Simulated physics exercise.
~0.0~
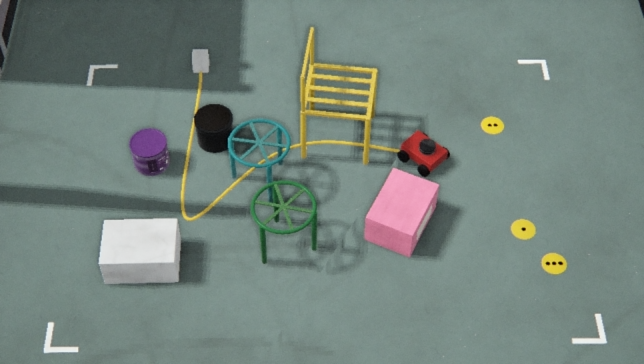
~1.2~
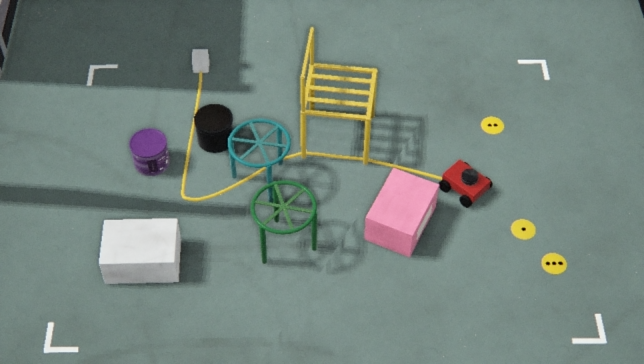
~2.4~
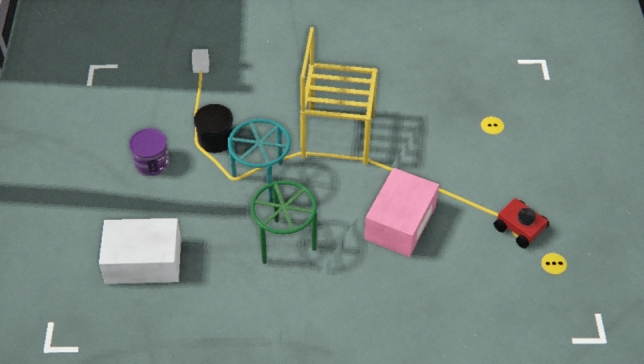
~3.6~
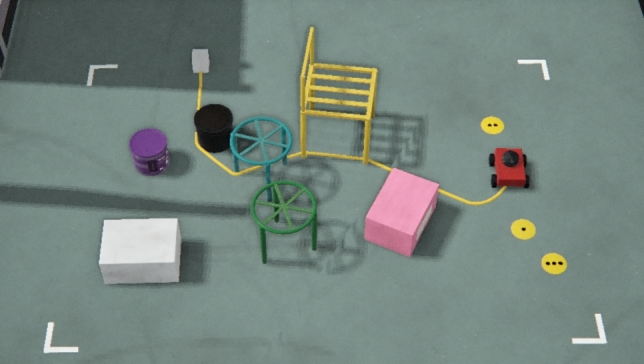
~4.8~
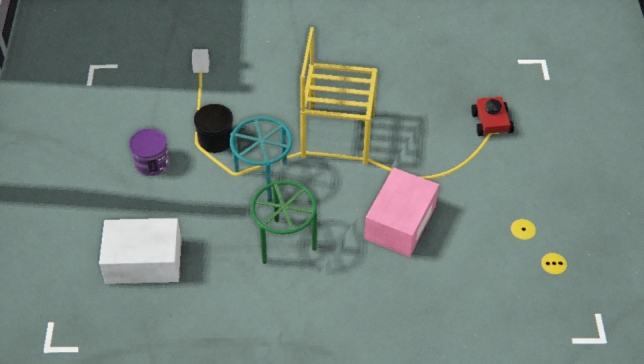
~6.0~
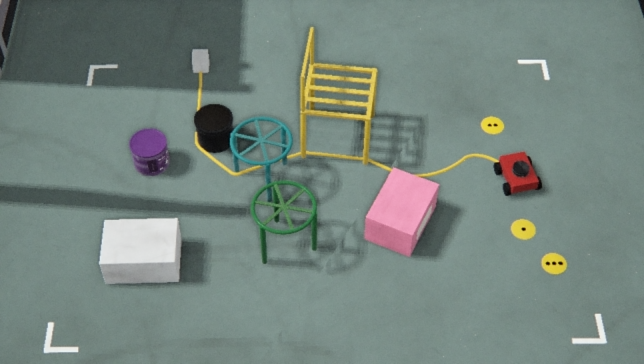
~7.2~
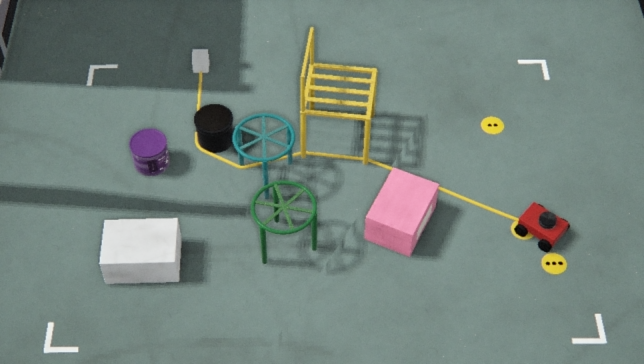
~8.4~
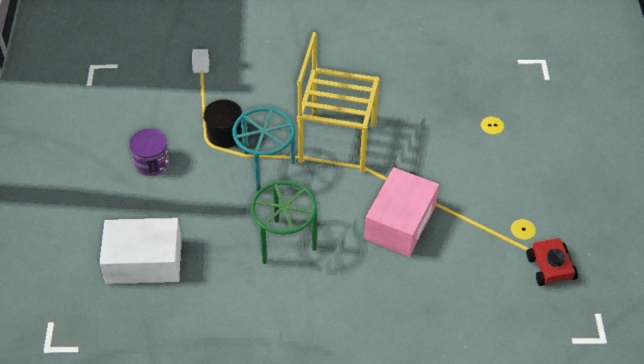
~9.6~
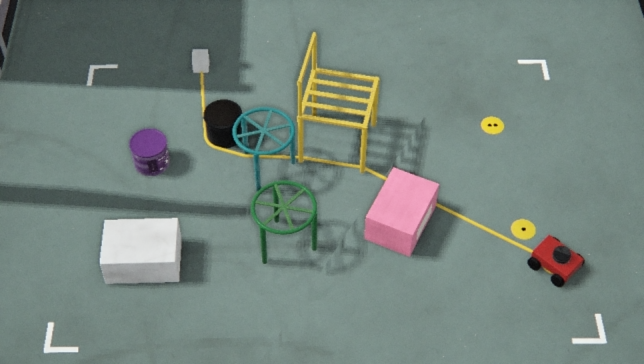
A small red cart trailing a yellow lead drives across a grey-green workshop floor, seen from high above. The lead runs from a small grey block at upper left past a black pot, teal and green stools, a yellow chair and a pink box, with a purple bucket and white crate at left. The cart heads down and right to one yellow mark, drawing the lead straighter, then goes up to another, leaving it slack. It turns back down to the lowest mark, and the tightening lead slightly shifts the pot, teal stool and chair. The cart stops at lower right, lead taut.
